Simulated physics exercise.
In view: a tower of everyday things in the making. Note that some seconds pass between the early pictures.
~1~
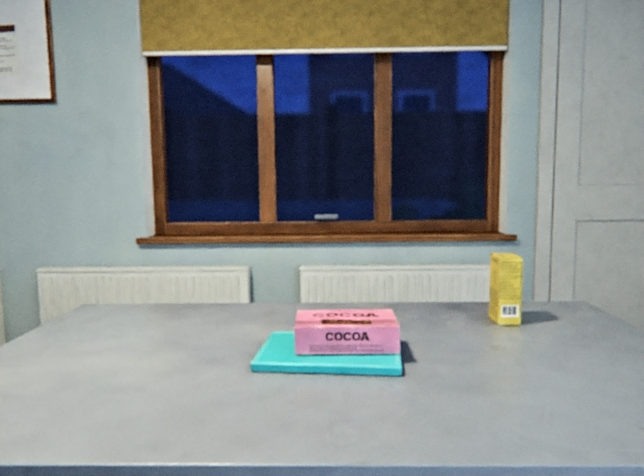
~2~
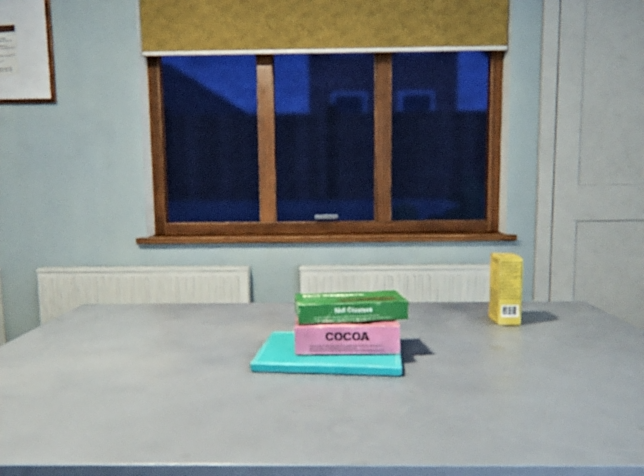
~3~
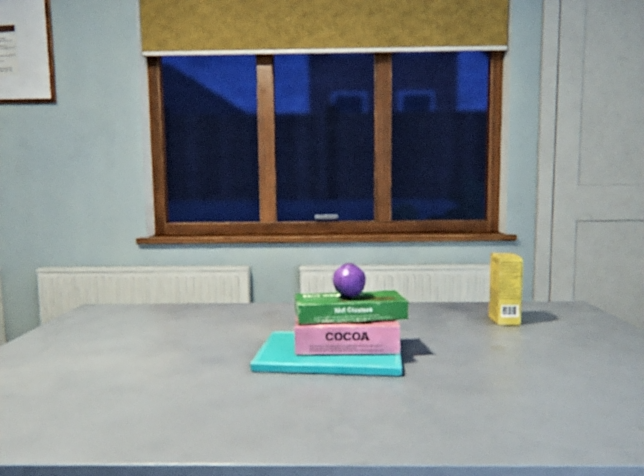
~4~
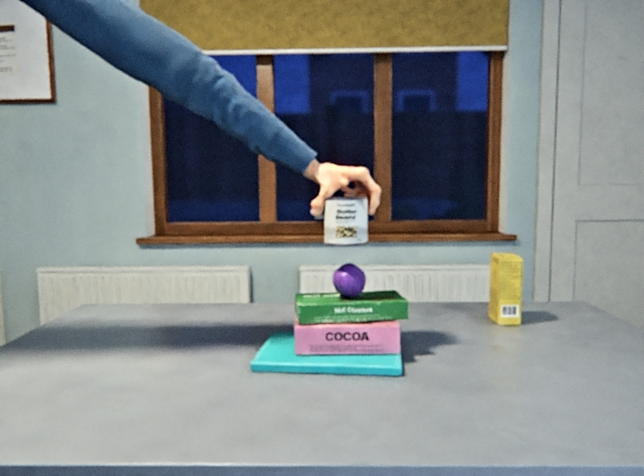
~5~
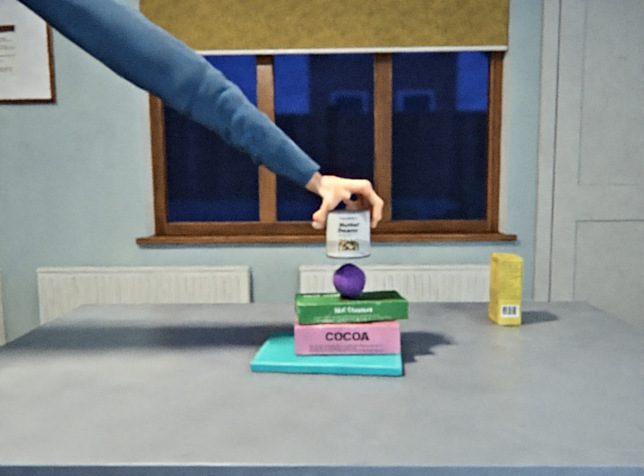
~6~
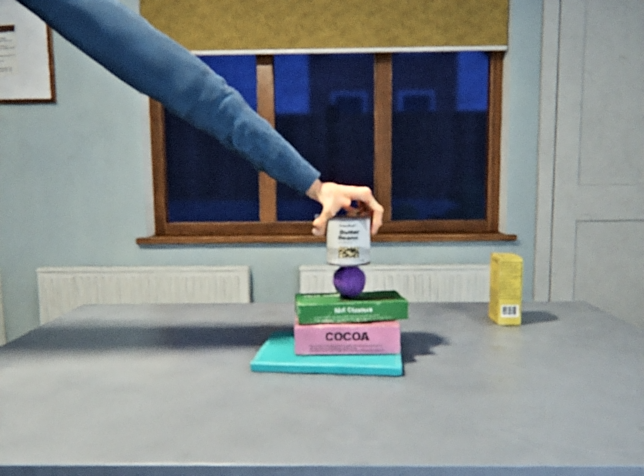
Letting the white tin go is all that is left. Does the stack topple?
Yes, something topples.
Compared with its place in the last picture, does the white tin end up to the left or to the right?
It heads leftwards.
Then, 0.70 s after the last picture, white tin now fallen.
Then, 0.80 s after the last picture, things are still on the move.
Then, 1.10 s after the last picture, as before.
At rest, fallen, white tin; the other 5 in place. Seen from the same camera at the end, white tin near (196, 342). The pile gives way.
